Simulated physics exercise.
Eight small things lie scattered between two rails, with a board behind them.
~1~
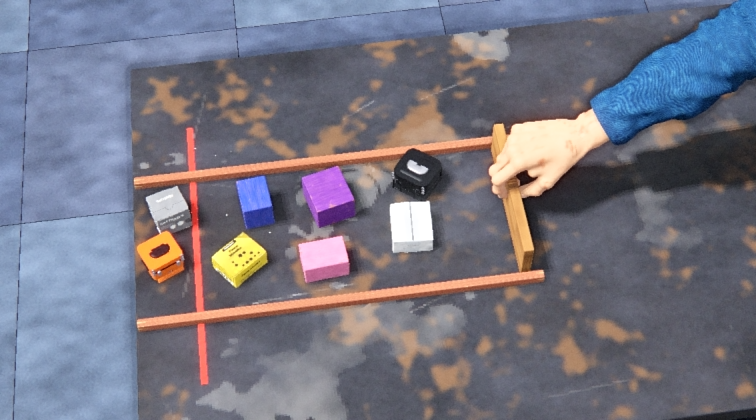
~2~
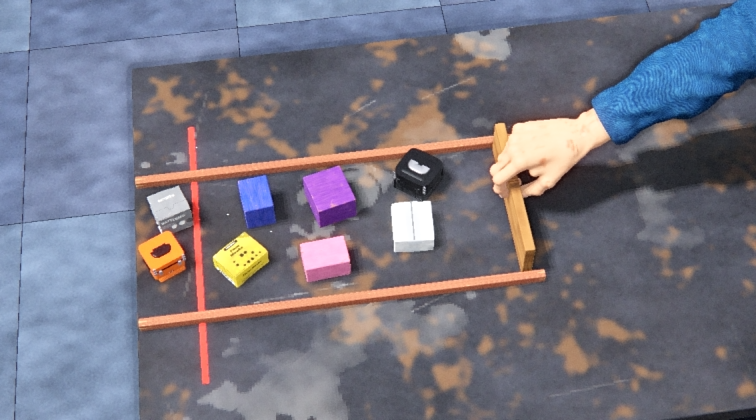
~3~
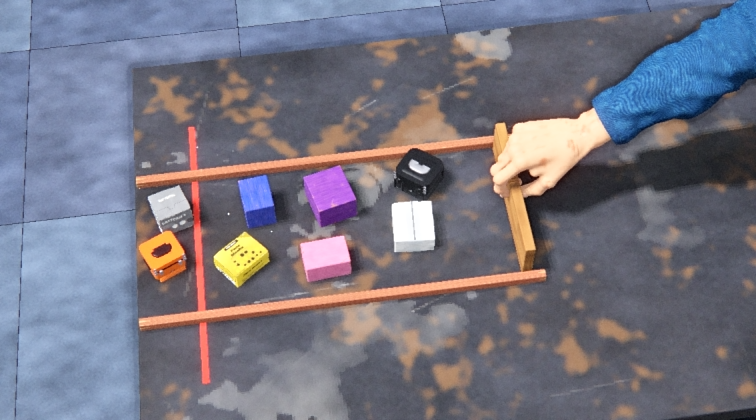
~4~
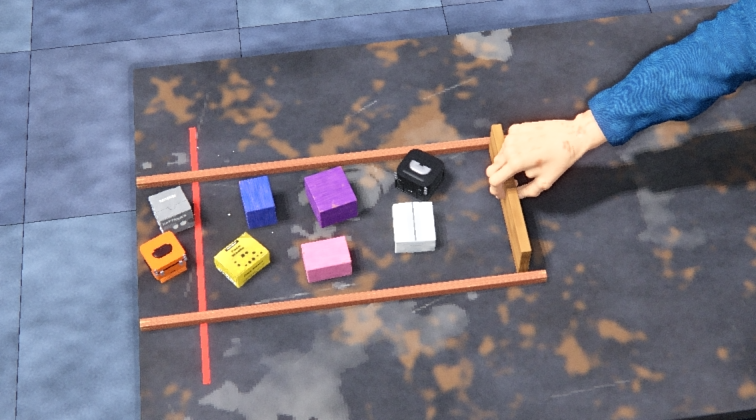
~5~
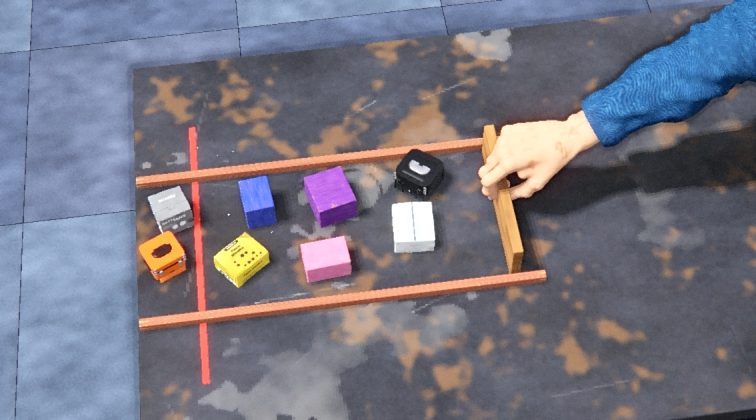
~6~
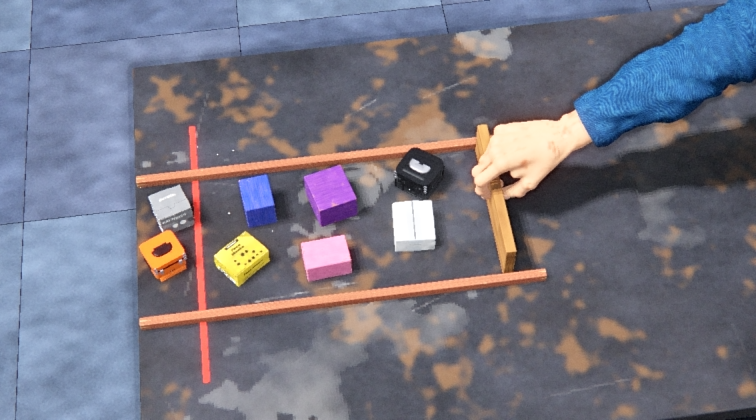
On a dark, stained tabletop, eight small colored blocks and boxes sat still between two rails while a hand in a blue sleeve held a wooden board, then slid it slightly to the left.
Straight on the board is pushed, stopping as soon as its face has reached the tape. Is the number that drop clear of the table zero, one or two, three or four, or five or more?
Turns out between three and four get shoved off the end.
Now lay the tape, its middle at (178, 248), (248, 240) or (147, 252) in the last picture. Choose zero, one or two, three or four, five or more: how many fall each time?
Falls: At least five; either one or two; 5 or more.
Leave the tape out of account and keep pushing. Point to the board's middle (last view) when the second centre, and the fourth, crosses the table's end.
At (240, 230) for the second, at (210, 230) for the fourth.
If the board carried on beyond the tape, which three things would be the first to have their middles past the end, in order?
The orange case, the grey box, the blue block.
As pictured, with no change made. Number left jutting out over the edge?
Looks like 2 of them.
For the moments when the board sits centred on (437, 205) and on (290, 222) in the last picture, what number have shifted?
1 and 7.
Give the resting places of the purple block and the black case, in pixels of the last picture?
Close to (142, 225); the other close to (168, 199).
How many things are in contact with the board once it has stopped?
Number in contact with it: 2.
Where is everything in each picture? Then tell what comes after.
Orange case (162, 258); grey box (170, 212); yellow box (240, 260); board (512, 197); tape (196, 247), in the first picture.
Grey box (171, 211); pink block (326, 259), in the second picture.
Yellow box (242, 259); blue block (258, 202), in the third picture.
Orange case (164, 257); white box (414, 227), in the fourth picture.
Grey box (172, 211); board (502, 199), in the fifth picture.
Orange case (164, 256); grey box (172, 210); yellow box (242, 258); board (495, 198); tape (199, 246), in the sixth picture.
Soon after, none off yet; orange case at rest near (164, 256); grey box at rest near (172, 210); yellow box at rest near (242, 258).
Then, none off yet; orange case at rest near (164, 256); grey box moving near (161, 212); yellow box moved a little near (221, 259).
At rest, the number that fall off is three or four; fallen, blue block, yellow box, grey box and orange case.
